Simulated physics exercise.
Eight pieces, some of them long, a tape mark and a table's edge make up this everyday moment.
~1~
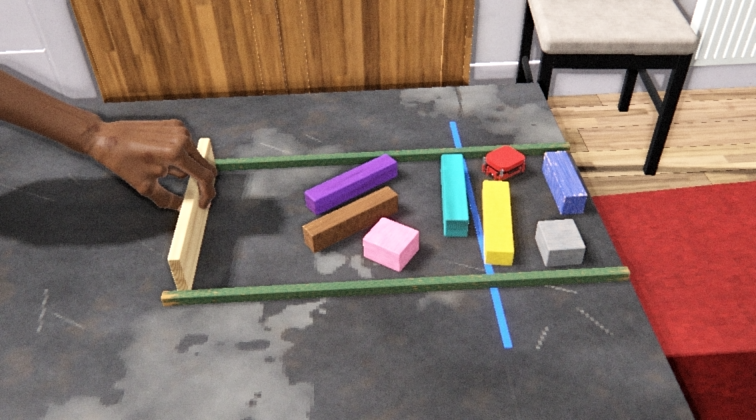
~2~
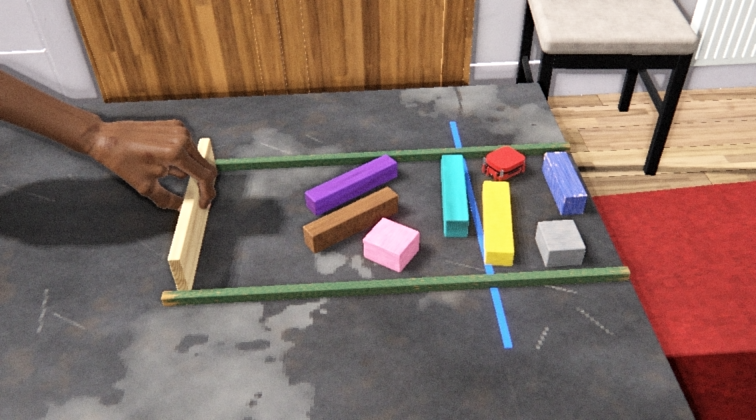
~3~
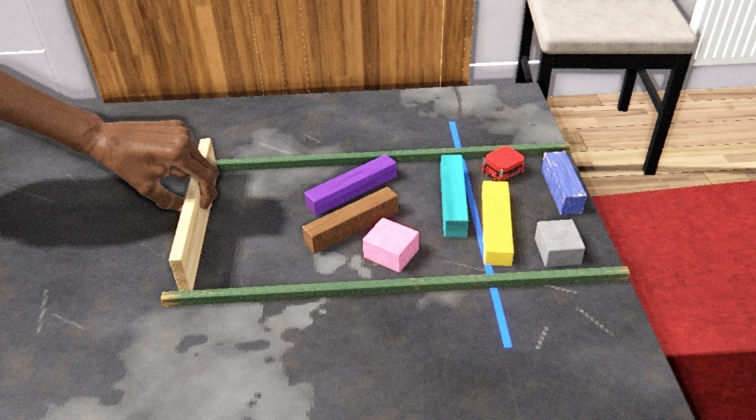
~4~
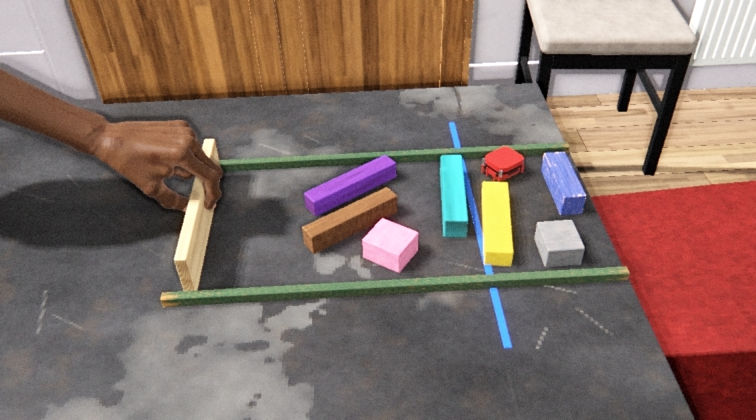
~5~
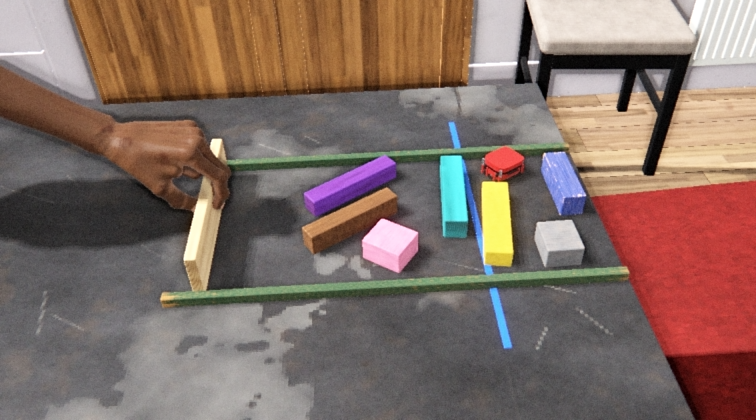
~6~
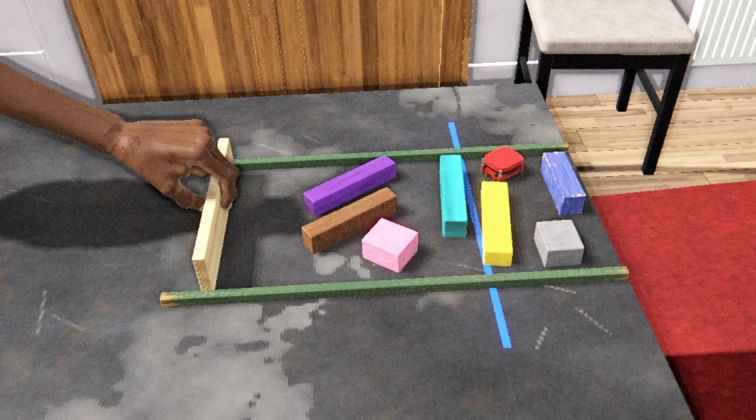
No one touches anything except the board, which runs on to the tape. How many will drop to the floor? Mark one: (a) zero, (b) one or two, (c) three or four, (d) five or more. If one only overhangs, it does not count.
(a) zero.
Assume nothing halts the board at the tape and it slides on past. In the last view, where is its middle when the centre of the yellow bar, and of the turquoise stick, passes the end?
Roughly (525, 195); for the second one, roughly (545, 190).
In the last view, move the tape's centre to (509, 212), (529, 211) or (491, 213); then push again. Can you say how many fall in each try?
Try 1: 2; try 2: 4; try 3: 0.
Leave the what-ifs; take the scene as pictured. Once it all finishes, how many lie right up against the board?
At rest, 2 are in contact.
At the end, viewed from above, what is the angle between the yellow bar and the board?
The angle comes out near 5 degrees.
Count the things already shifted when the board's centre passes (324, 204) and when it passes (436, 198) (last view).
I make it 2 at the first spot and 6 at the other.
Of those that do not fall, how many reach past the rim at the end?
As for overhanging, the count is 0.
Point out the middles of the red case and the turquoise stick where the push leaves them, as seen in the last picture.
One ends up near (533, 159) and the other near (520, 193).
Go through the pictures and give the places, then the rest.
In the first picture, blue bar (563, 182); grey block (559, 243); red case (504, 165); board (196, 210); tape (475, 213).
In the second picture, grey block (560, 243); turquoise stick (454, 194).
In the third picture, red case (504, 166); brown bar (352, 219).
In the fourth picture, blue bar (563, 183); board (201, 211).
In the fifth picture, grey block (559, 243); pink block (391, 245).
In the sixth picture, blue bar (562, 183); grey block (558, 243); red case (503, 166); board (217, 210); tape (474, 214).
Soon after, none off yet; blue bar at rest near (562, 183); grey block at rest near (558, 243); red case at rest near (503, 166).
After that, none off yet; blue bar at rest near (562, 183); grey block at rest near (558, 243); red case displaced a little near (513, 163).
In the end, the number that fall off is zero.
